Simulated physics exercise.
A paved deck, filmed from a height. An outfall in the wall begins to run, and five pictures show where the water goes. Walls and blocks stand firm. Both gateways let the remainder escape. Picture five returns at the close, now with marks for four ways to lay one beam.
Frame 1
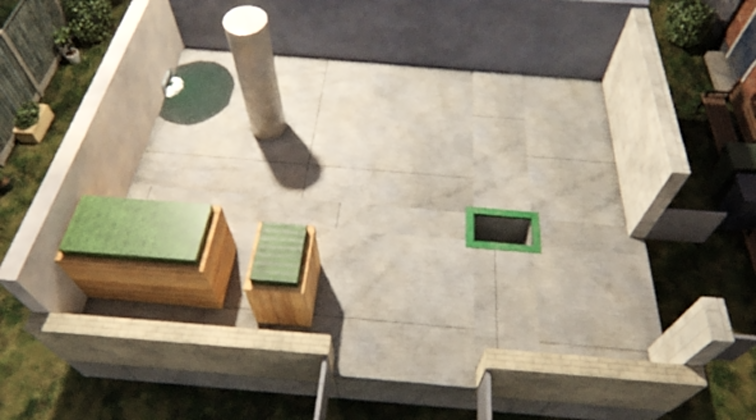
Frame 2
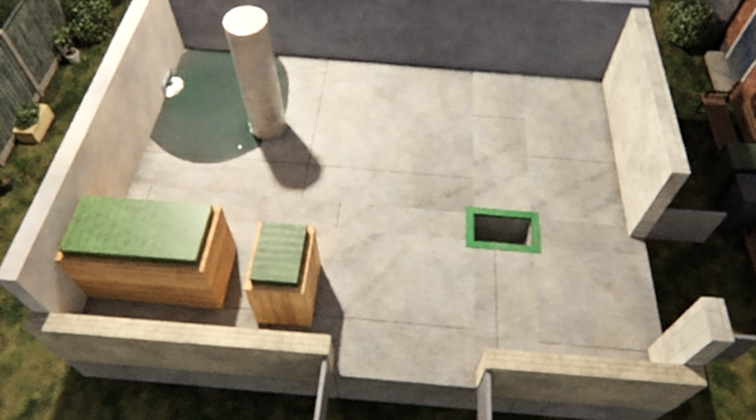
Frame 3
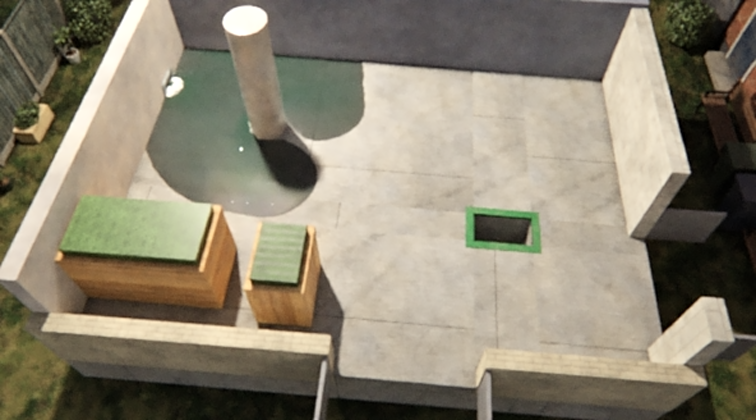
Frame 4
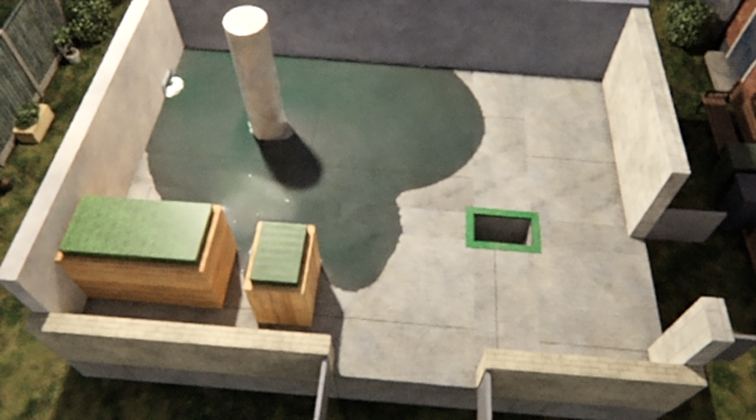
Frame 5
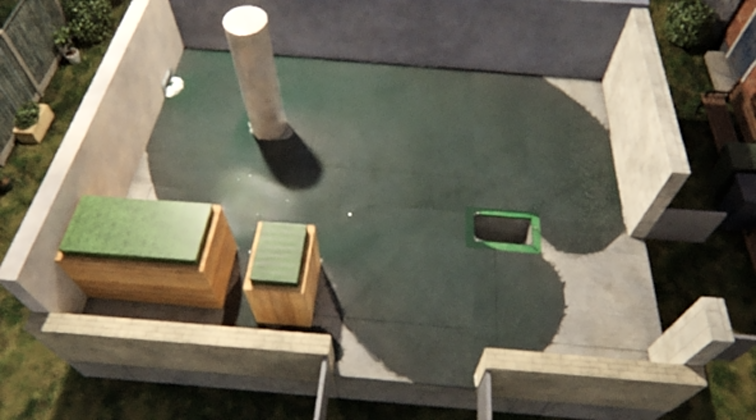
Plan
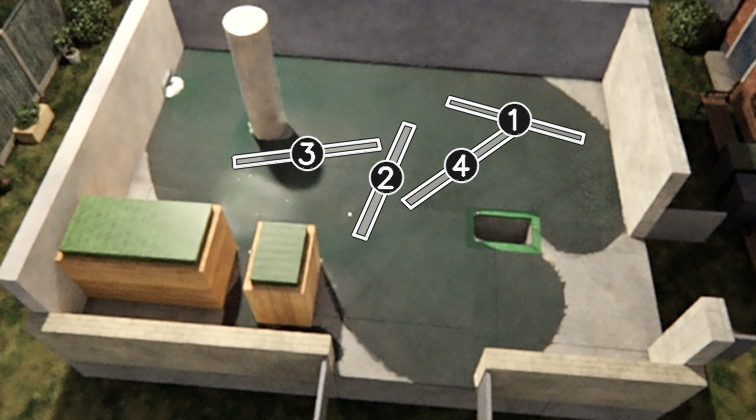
The clip opens on a walled, paved deck seen from above, with a small dark green pool in the upper left corner. The water spreads around a pale column, then past two wooden boxes and rightward across the paving, surrounding the green-rimmed gully and covering most of the deck.
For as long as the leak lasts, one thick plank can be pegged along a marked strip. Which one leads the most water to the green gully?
Place 1 does it best.
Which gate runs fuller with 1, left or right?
The right gate.
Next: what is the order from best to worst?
1, 3, 4, 2.
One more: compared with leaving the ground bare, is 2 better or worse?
Worse.
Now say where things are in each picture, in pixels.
The first frame shows outfall at (167, 83); green gully at (503, 230); open gate at (638, 290); open gate at (405, 364); 3 % of the ground under water, visible out to (228, 75); green gully still dry.
In the second frame, 11 % of the ground under water, visible out to (245, 150); green gully still dry.
In the third frame, 23 % of the ground under water, visible out to (362, 95); green gully still dry.
In the fourth frame, 46 % of the ground under water, visible out to (477, 125); green gully still dry.
In the fifth frame, 79 % of the ground under water, visible out to (614, 233); green gully taking water.
In white, 1 from (448, 101) to (583, 138); 2 from (359, 236) to (409, 124); 3 from (234, 162) to (379, 144); 4 from (406, 204) to (510, 130).
Choosing 1, about 22 % of the stream goes into the green gully, about 78 % out by the gates.
Choosing 2, about 2 % of the stream goes into the green gully, about 97 % out by the gates.
Choosing 3, about 13 % of the stream goes into the green gully, about 87 % out by the gates.
Choosing 4, about 5 % of the stream goes into the green gully, about 95 % out by the gates.
